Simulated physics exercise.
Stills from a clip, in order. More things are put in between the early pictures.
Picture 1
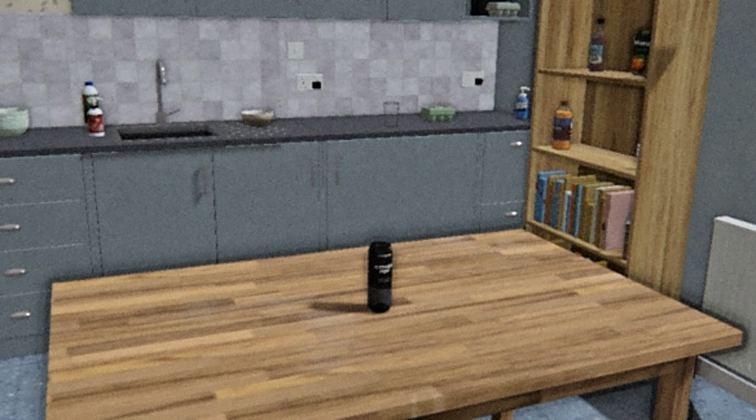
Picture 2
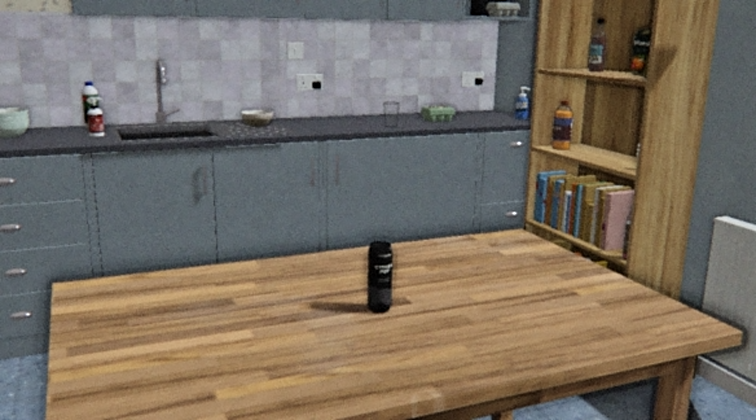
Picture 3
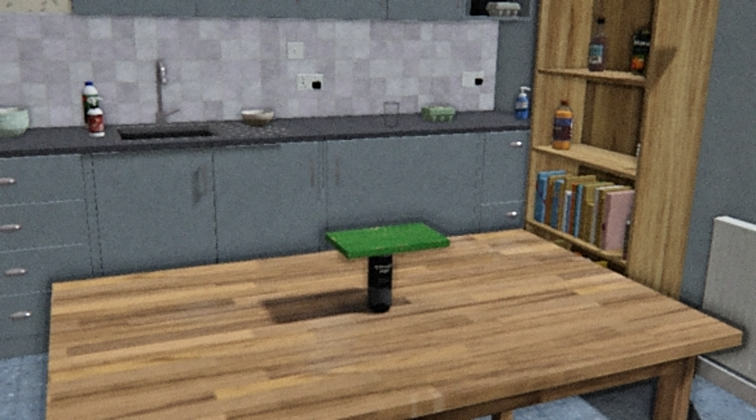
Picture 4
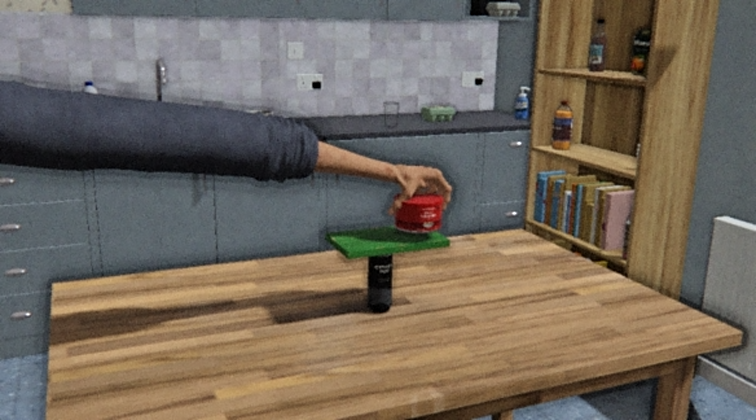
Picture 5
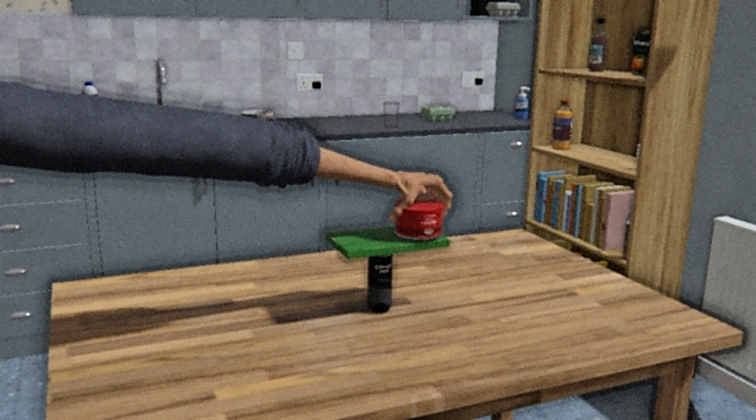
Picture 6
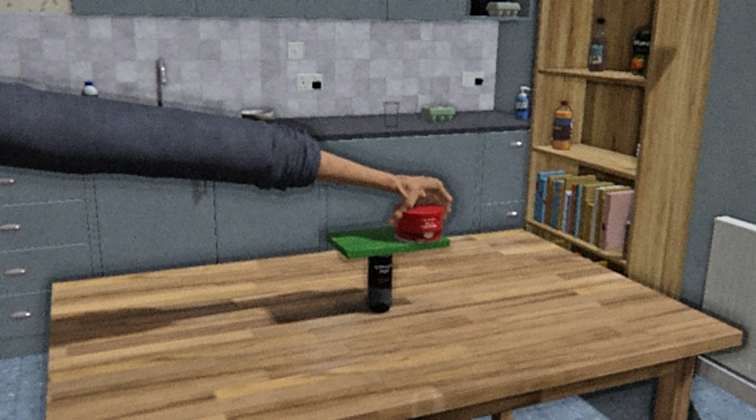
A hand lowers a red tub onto the right side of a green board.
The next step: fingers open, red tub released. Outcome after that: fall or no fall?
The balance breaks.
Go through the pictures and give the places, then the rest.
In the first frame, the last thing is not in view yet.
In the second frame, the last thing is not in view yet.
In the third frame, the last thing is not in view yet; green board (387, 240).
The fourth frame shows on its way; red tub (418, 212); green board (387, 240).
The fifth frame shows on its way; red tub (419, 219); green board (387, 240).
The sixth frame shows in place under the hand; red tub (419, 222); green board (387, 240).
Then, 0.60 s on from there, green board and red tub now fallen.
Then, 0.90 s on from there, black can turned 19° from how it was put.
Then, 1.10 s on from there, black can now fallen.
In the end, fallen, green board, red tub and black can. The stack gives way.
